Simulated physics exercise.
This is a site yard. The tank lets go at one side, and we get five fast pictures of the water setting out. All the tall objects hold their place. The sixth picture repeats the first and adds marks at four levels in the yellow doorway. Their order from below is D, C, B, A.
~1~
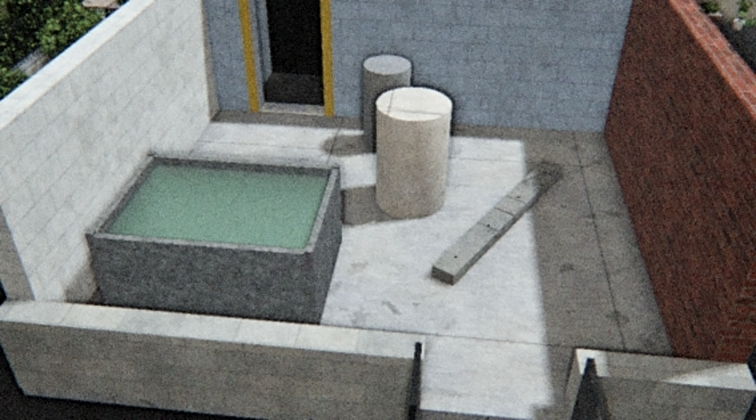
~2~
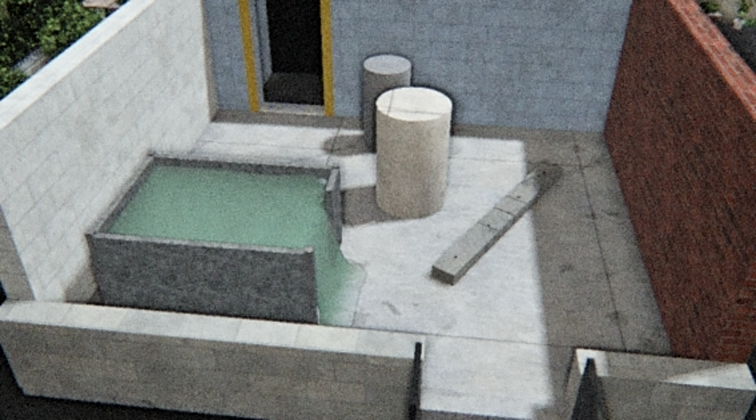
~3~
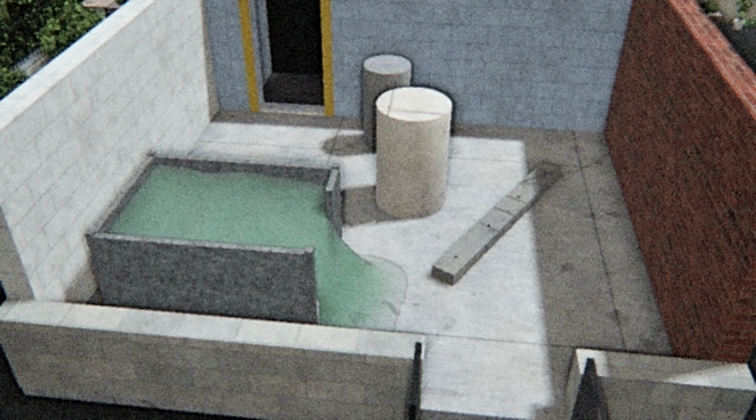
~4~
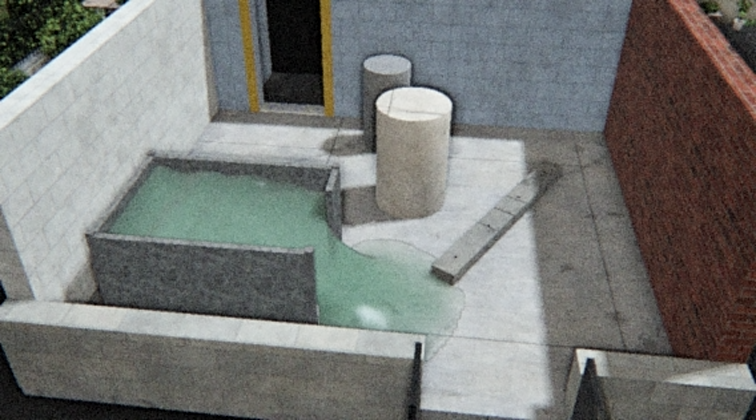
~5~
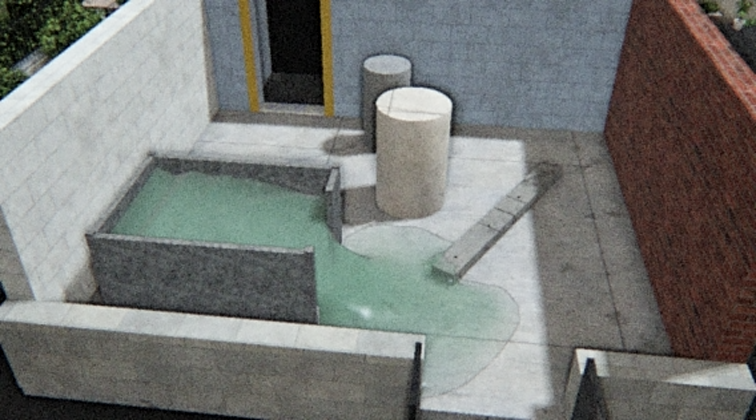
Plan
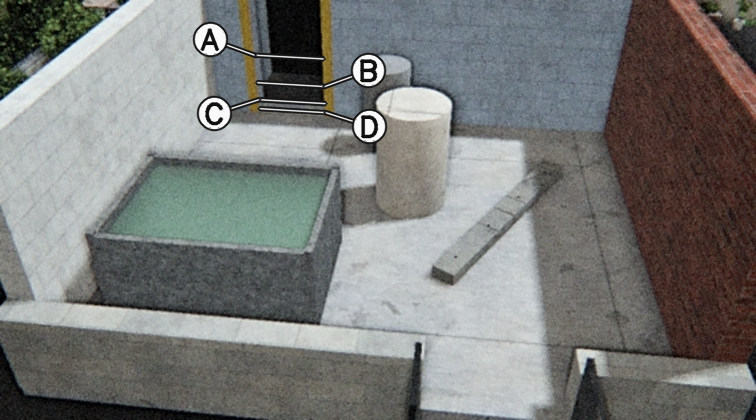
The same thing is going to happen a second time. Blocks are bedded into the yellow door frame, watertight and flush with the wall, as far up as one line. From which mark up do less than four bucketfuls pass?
I would pick line D.
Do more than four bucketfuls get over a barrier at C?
No.
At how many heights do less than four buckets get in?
All four.
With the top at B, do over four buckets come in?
No.
On the marked copy, A at (288, 57); B at (290, 84); C at (292, 101); D at (292, 110); from the bottom up D, C, B, A.
For line A, nothing gets over.
For line B, nothing gets over.
For line C, nothing gets over.
For line D, a splash gets over, under a bucket.
